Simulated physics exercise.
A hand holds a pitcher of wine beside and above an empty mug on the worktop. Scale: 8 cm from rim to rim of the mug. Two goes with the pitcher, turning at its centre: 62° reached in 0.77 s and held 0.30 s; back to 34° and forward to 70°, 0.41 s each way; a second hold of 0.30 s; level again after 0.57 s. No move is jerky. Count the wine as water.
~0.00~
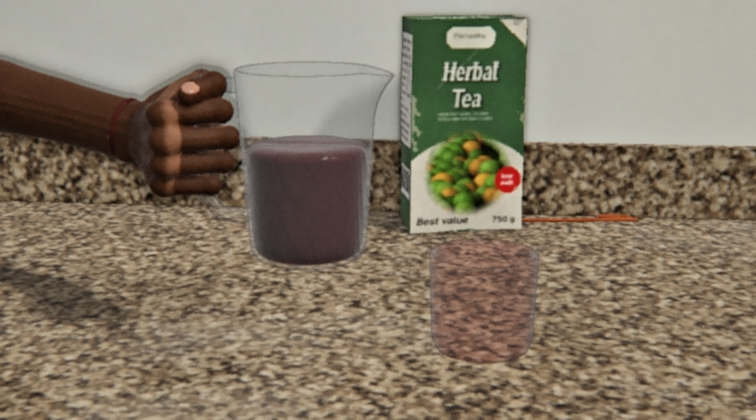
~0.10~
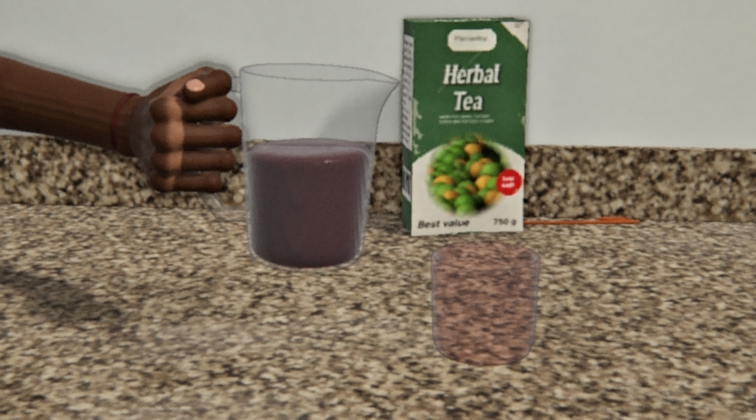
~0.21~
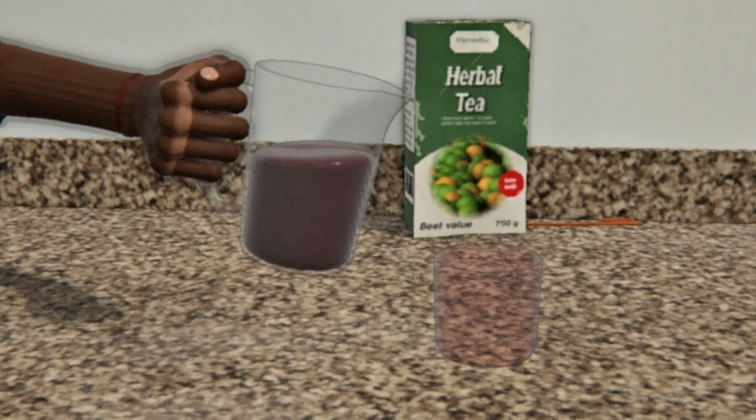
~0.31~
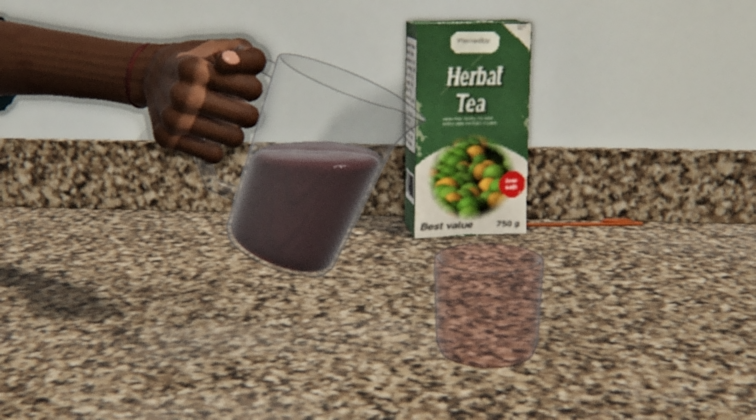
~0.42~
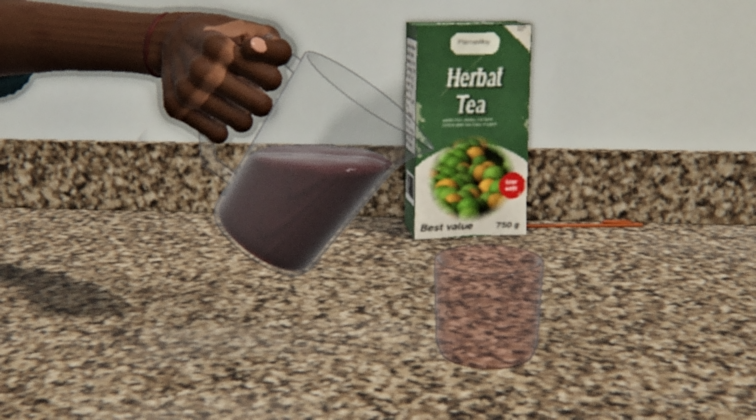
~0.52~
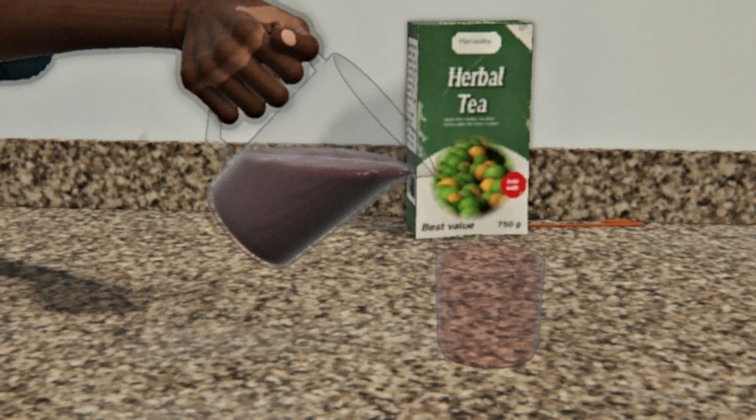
In the video, a hand tilts a clear pitcher of dark purple liquid steadily to the right on a speckled worktop, and the liquid shifts toward the spout, near an empty transparent mug and a green herbal tea box.
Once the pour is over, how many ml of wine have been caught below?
Close to 275 ml.
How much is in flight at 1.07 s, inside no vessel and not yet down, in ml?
Some 20 ml.
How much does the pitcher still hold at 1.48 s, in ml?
Close to 430 ml.
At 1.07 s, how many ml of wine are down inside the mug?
Some 90 ml.
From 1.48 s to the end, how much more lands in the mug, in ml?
Close to 140 ml.
By 1.07 s the tilt is 62° and the mug has 95 ml, the pitcher 450 ml, and 0 ml is on the worktop.
By 1.48 s the tilt is 34° and the mug has 140 ml, the pitcher 425 ml, and 0 ml is on the worktop.
By 2.19 s the tilt is 70° and the mug has 225 ml, the pitcher 315 ml, and 0 ml is on the worktop.
By 2.60 s the tilt is 13° and the mug has 275 ml, the pitcher 285 ml, and 0 ml is on the worktop.
At rest the mug has 275 ml, the pitcher 285 ml, and 0 ml is on the worktop.
